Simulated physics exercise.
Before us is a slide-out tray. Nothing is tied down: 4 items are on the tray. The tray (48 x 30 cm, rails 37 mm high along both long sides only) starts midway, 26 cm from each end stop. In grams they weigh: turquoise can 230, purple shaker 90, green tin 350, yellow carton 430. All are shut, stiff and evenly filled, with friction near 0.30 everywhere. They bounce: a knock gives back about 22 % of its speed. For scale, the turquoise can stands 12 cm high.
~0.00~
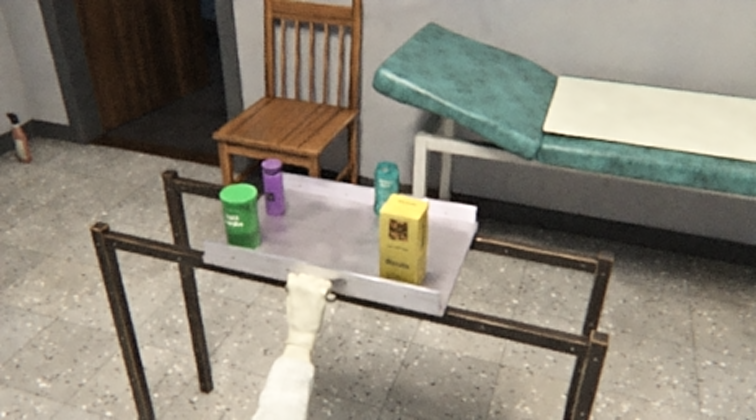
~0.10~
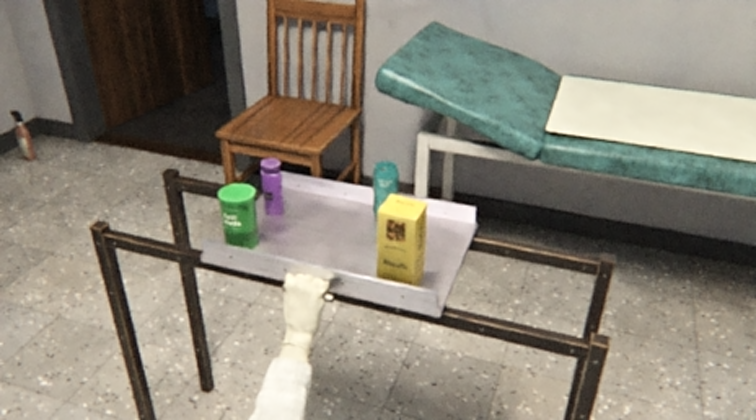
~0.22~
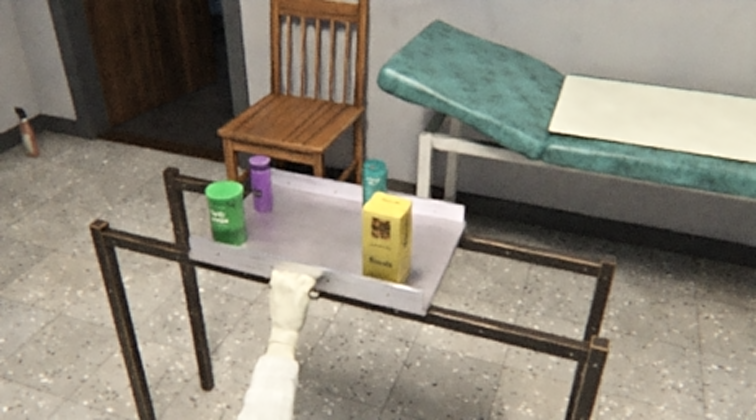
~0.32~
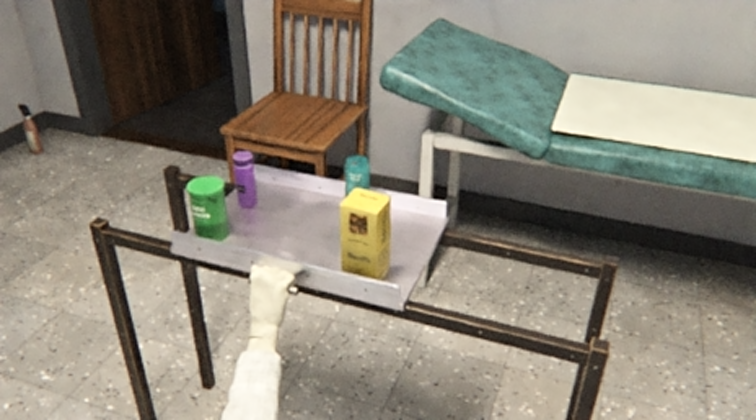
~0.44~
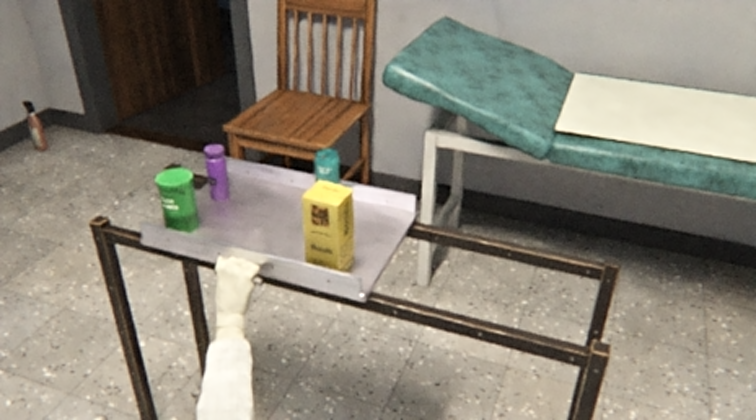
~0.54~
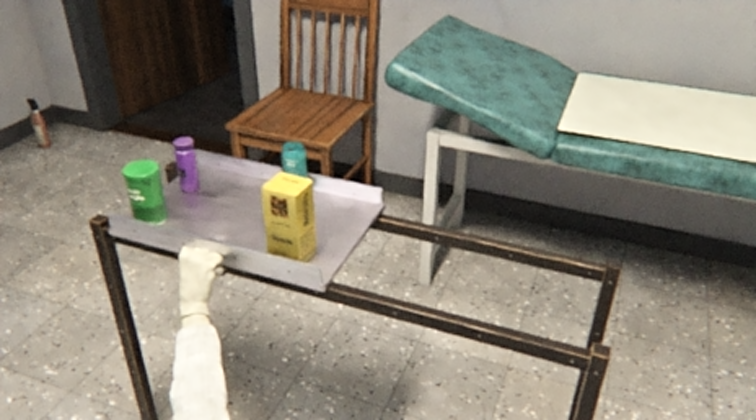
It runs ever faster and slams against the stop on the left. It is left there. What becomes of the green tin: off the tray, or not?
The green tin falls out.
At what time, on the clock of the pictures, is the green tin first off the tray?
At about 0.7 s.
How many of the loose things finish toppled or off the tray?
That comes to 3.
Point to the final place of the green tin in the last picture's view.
Around (51, 375).
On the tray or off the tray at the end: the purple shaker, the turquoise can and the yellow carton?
The purple shaker ends off the tray; the turquoise can is still on the tray; the yellow carton is still on the tray.
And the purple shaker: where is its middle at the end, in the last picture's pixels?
Near (96, 363).
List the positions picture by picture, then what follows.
Tray midway; green tin (242, 219); turquoise can (387, 192), in the first picture.
Tray midway; yellow carton (402, 246); turquoise can (386, 192), in the second picture.
Tray has slid 3 cm left; purple shaker (262, 184); yellow carton (387, 244), in the third picture.
Tray has slid 7 cm left; turquoise can (357, 186); purple shaker (245, 180), in the fourth picture.
Tray has slid 14 cm left; yellow carton (329, 231), in the fifth picture.
Tray has slid 22 cm left; green tin (146, 194); purple shaker (187, 165), in the sixth picture.
After 0.84 s, tray has slid 26 cm left; purple shaker and green tin now off the tray; yellow carton 23° off upright; turquoise can moved 13 cm.
After 1.04 s, tray has slid 26 cm left; yellow carton 70° off upright; turquoise can moved 14 cm.
In the end (1.5 s), off the tray, purple shaker and green tin; toppled on the tray, yellow carton; not toppled but over 5 cm from the start, turquoise can. In the last view, green tin near (51, 375).
